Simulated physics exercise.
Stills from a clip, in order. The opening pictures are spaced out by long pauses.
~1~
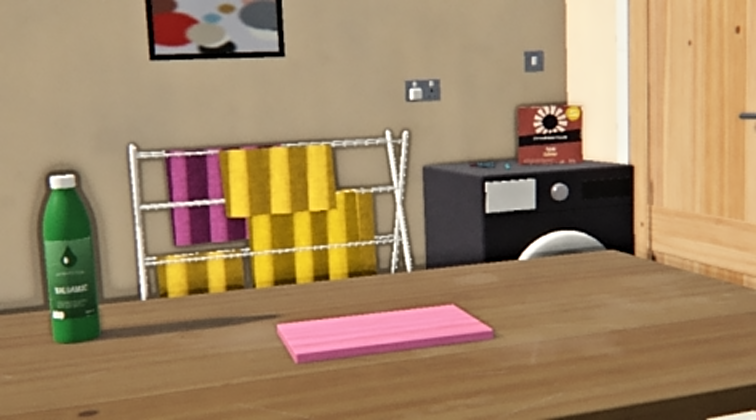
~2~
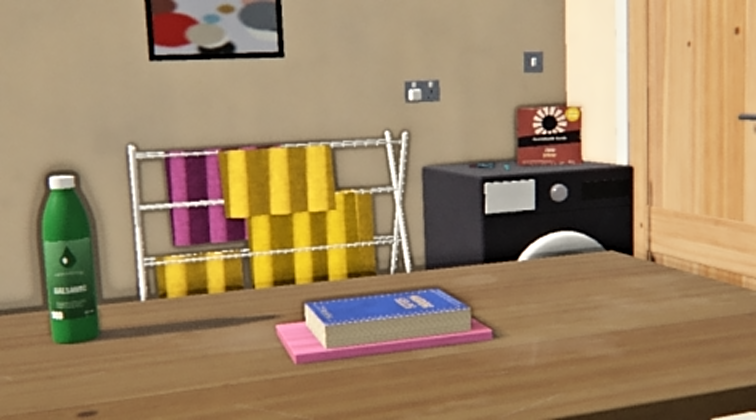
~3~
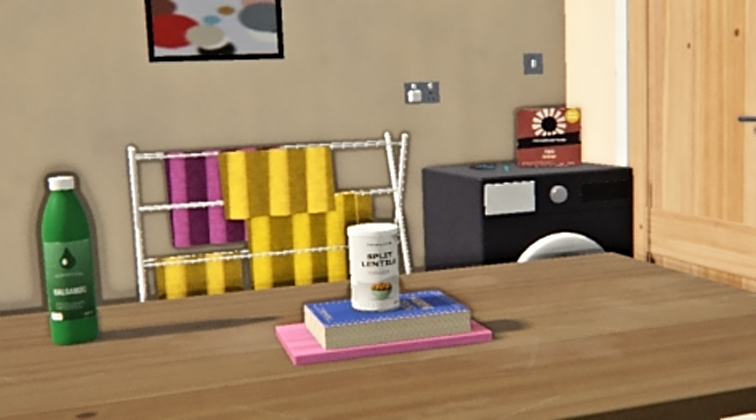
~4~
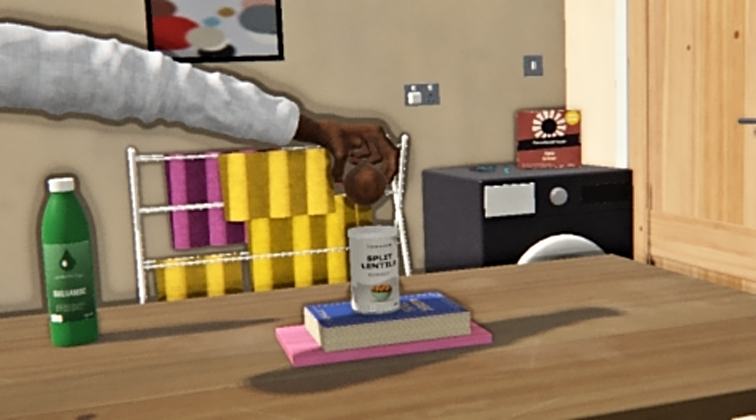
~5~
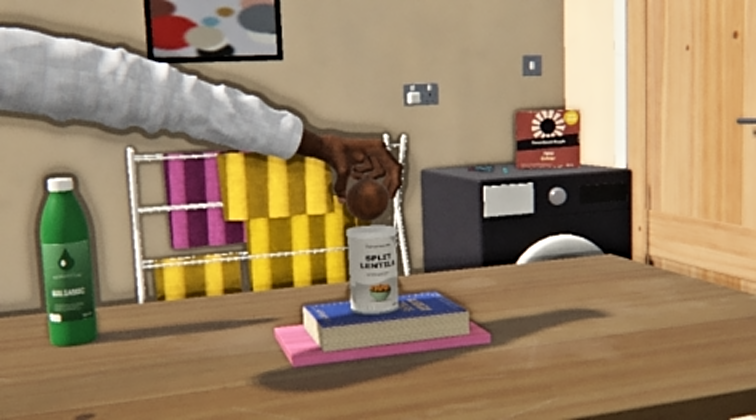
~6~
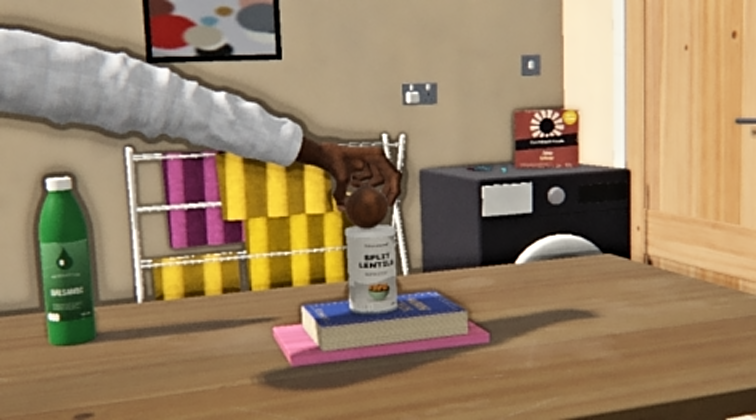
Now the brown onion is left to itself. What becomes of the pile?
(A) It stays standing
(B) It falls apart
It stays standing (A).
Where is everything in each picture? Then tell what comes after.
In the first frame, the last thing is not in view yet.
In the second frame, the last thing is not in view yet.
In the third frame, the last thing is not in view yet; blue book (385, 318).
The fourth frame shows coming down; brown onion (365, 184); white tin (374, 269).
The fifth frame shows coming down; brown onion (368, 199); blue book (384, 320).
The sixth frame shows set down, still held; brown onion (367, 207); white tin (372, 269).
Then, 1.00 s later than the last frame, all is still.
Then, 2.00 s later than the last frame, brown onion resting near (367, 208).
When it is over, all 5 as before. End places, in pixels of the last picture, brown onion near (366, 208). The pile holds.
